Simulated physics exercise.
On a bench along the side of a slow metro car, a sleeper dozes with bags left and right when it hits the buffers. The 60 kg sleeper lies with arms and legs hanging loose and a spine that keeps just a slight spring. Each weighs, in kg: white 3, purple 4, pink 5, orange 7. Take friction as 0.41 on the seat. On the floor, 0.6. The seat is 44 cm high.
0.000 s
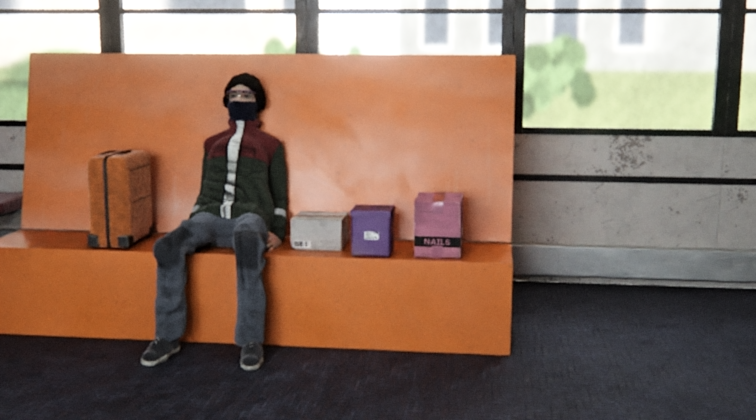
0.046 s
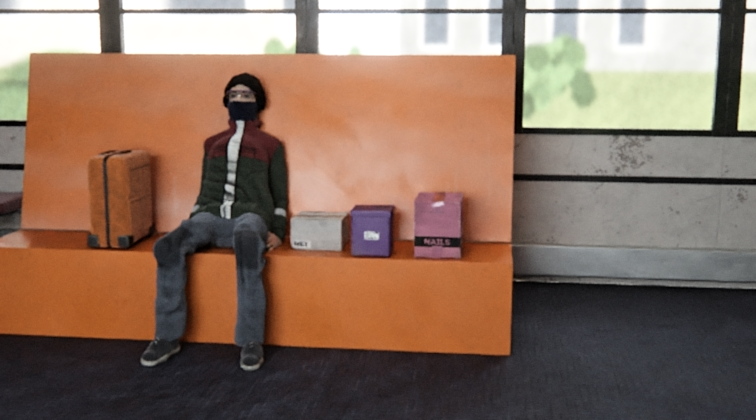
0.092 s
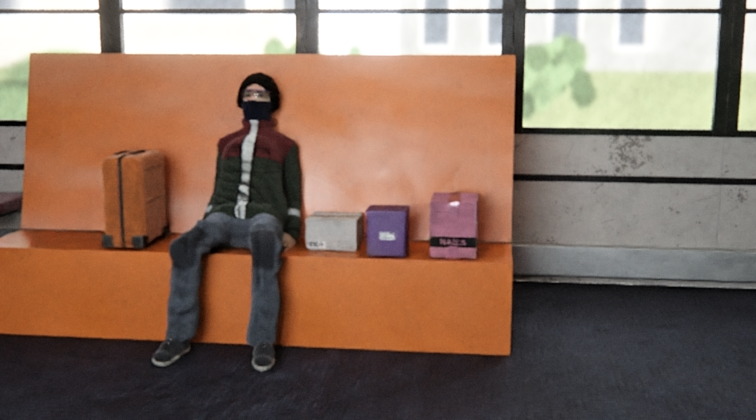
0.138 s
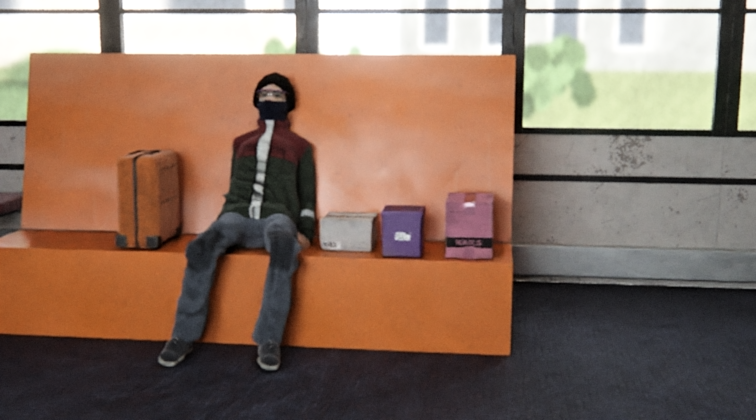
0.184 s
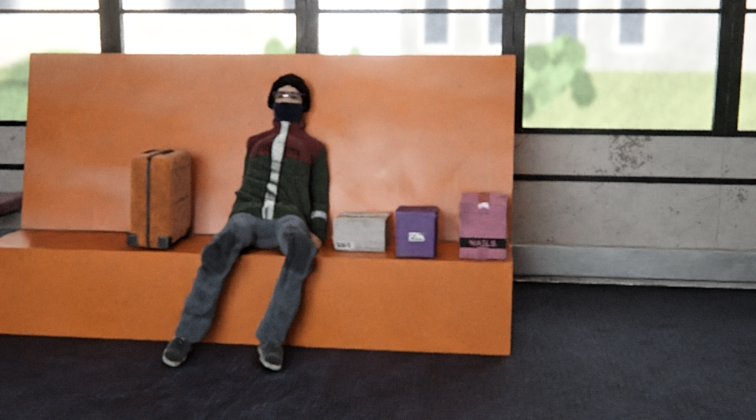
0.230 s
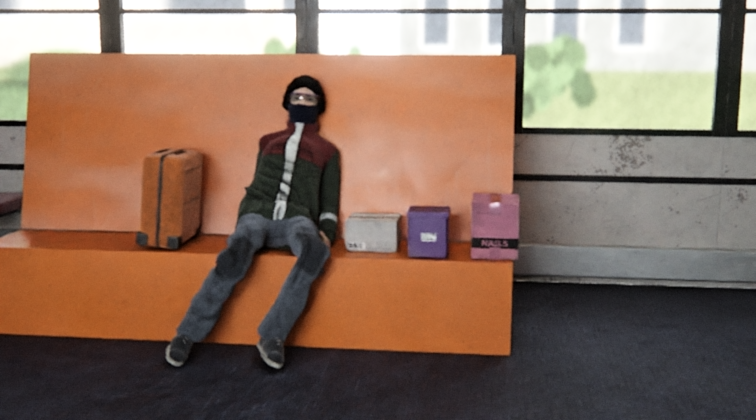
The clip opens with a masked person in a dark beanie sitting still on an orange bench, an orange case to the left and two boxes and a pink bag to the right. Then person and luggage slide steadily right together, the legs slanting as the feet lag behind the hips.
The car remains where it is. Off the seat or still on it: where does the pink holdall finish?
Off it.
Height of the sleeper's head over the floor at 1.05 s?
70 cm.
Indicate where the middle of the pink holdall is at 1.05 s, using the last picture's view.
At that moment it is roughly at (551, 323).
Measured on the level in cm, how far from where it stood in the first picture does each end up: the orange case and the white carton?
About: Orange case 60, white carton 45.
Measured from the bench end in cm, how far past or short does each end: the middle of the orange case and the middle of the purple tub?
Orange case 140 short, purple tub 20 short.
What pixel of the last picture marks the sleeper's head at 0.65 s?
Roughly (424, 191).
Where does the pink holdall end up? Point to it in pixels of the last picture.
I'd put it somewhere close to (551, 323).
After 0.40 s the pink holdall is 6 cm past the bench end, tilted 20°, near (525, 229) in the last picture's view.
After 0.65 s the pink holdall is 23 cm past the bench end, tilted 105°, near (560, 300) in the last picture's view.
After 1.05 s the pink holdall is 19 cm past the bench end, tilted 90°, near (551, 323) in the last picture's view.
Final state at 2.2 s, white carton stays on; purple tub stays on; pink holdall drops off; orange case stays on; sleeper's hips keep to the seat.
